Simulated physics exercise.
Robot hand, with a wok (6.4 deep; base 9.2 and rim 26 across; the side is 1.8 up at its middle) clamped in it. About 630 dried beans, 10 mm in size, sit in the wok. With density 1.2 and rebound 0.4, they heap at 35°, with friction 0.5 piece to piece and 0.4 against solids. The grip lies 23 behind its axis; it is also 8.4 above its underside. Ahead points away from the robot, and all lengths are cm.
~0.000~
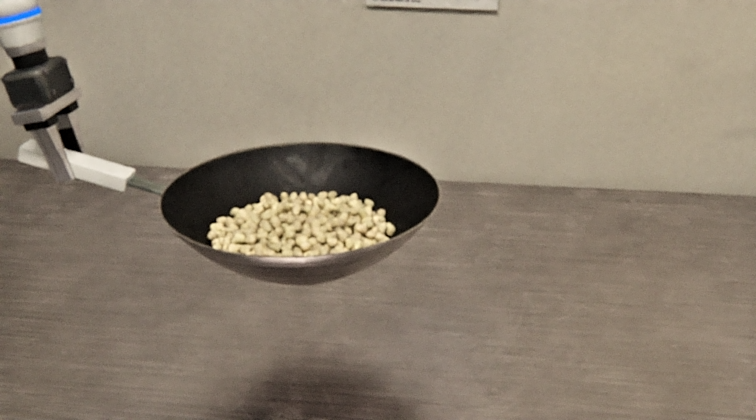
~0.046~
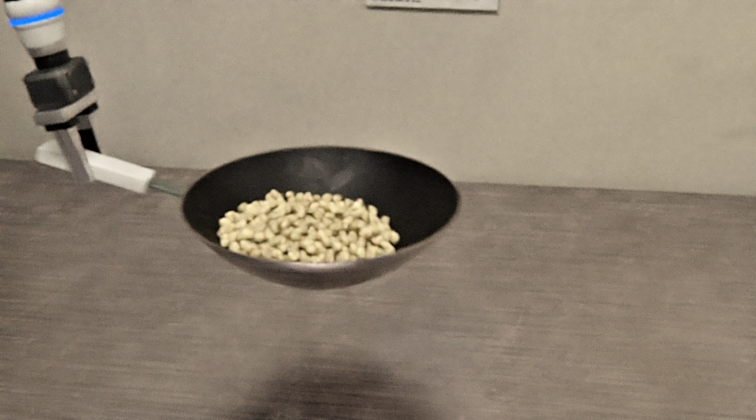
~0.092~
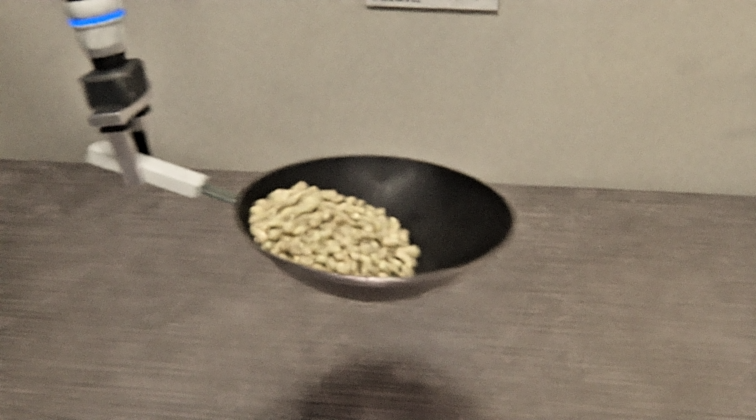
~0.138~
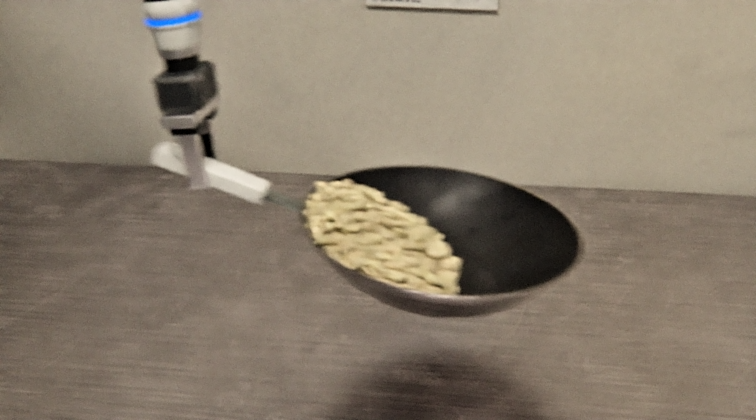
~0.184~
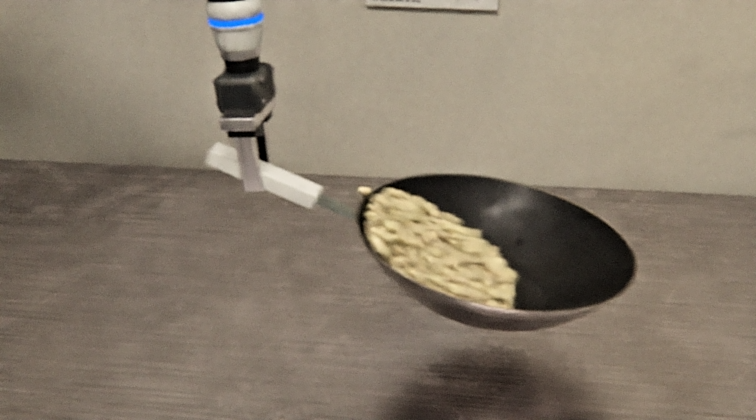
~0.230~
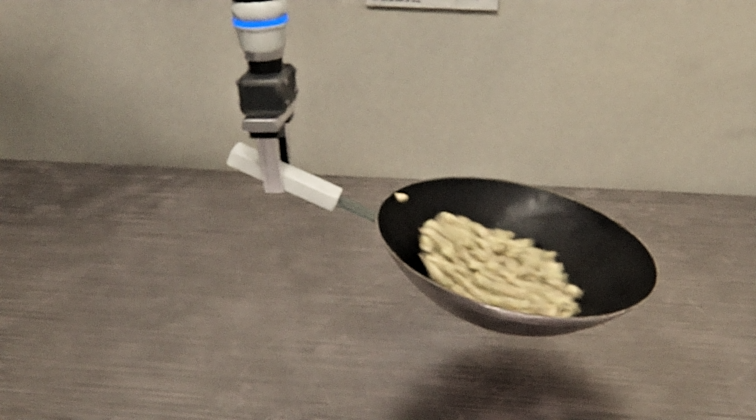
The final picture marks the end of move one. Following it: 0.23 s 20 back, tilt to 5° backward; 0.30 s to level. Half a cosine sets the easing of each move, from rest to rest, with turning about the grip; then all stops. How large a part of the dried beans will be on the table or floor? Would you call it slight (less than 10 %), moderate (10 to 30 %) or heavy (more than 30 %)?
I would call it moderate.
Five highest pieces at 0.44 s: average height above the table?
Roughly 24 cm above the table.
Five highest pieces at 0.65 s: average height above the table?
Estimate above table: About 16 centimetres.
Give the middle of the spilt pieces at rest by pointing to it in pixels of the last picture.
Approximately at (445, 333).
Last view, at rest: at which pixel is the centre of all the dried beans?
Roughly at (272, 234).
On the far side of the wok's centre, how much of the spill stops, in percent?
Around 90 per cent.
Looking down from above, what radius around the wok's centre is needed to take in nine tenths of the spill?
I reckon it's some 30 centimetres.
After 0.44 s, tilted 5° backward, highest piece 25 above the table; 461 in the wok, 171 in flight or on a rim.
After 0.65 s, tilted 1° backward, highest piece 17 above the table; 501 in the wok, 113 on the table or floor, 18 in flight or on a rim.
After 0.96 s, level, highest piece 15 above the table; 500 in the wok, 132 on the table or floor.
After 2.01 s, level, highest piece 15 above the table; 500 in the wok, 132 on the table or floor.
At rest, 500 in the wok, 132 on the table or floor. That is 21 % on the table or floor.
